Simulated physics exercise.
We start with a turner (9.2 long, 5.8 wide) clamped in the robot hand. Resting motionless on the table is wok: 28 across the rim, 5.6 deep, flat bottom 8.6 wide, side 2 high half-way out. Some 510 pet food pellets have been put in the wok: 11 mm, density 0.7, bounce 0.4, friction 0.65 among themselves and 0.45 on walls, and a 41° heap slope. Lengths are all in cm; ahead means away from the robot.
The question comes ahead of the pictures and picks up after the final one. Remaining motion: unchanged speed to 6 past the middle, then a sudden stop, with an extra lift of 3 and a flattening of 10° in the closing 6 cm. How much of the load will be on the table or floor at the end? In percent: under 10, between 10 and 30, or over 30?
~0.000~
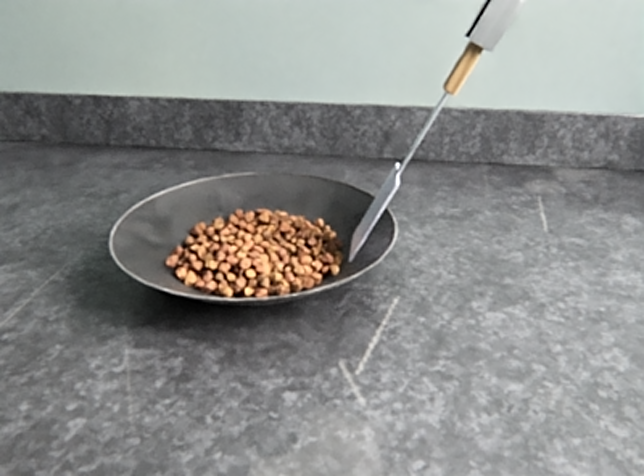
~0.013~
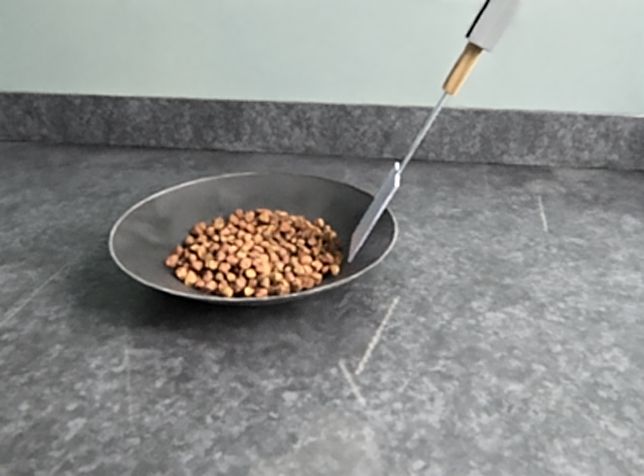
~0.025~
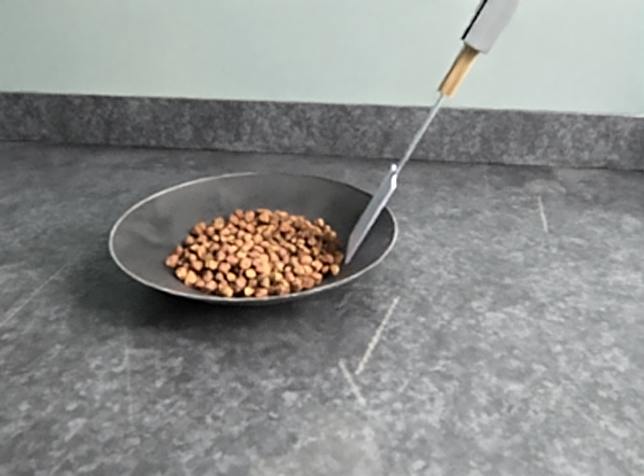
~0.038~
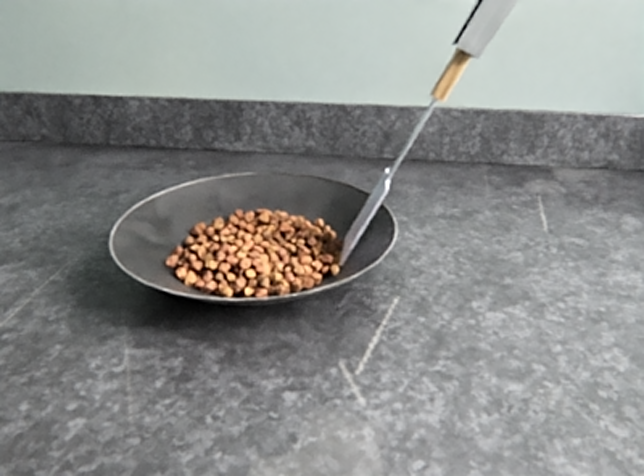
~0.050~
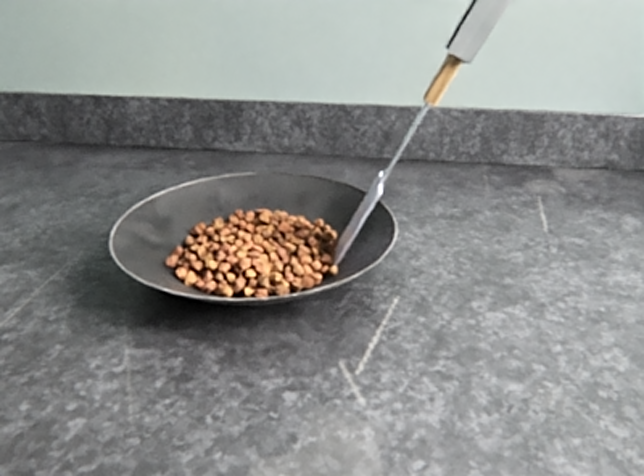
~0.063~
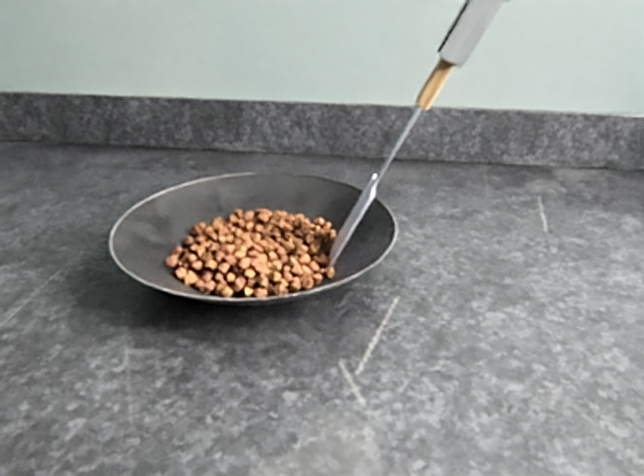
Under 10 percent.
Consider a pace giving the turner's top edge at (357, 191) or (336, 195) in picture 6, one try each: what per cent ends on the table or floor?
First try around 10 %, second try around 20 %.
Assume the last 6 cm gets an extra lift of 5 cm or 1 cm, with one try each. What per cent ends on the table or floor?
I'd say close to 0 percent for the first and close to 5 percent for the second.
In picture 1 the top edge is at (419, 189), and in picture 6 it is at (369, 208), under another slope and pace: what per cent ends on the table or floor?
Off the vessel, on the table or floor: Some 15 percent.
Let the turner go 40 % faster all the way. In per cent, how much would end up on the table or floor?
In that case, close to 5 per cent.
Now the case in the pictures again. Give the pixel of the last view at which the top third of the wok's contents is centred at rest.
About (172, 223).
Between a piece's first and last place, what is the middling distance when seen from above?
Around 5 cm, measured level.
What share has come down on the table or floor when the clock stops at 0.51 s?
0 %.
By 0.16 s, sloping 64°, highest piece 5 above the table; 513 in the wok.
By 0.26 s, sloping 60°, highest piece 6 above the table; 513 in the wok.
By 0.51 s, sloping 54°, highest piece 7 above the table; 503 in the wok, 10 on the table or floor.
By 1.56 s, sloping 54°, highest piece 7 above the table; 502 in the wok, 11 on the table or floor.
Final count, 502 in the wok, 11 on the table or floor. That is 2 % on the table or floor.
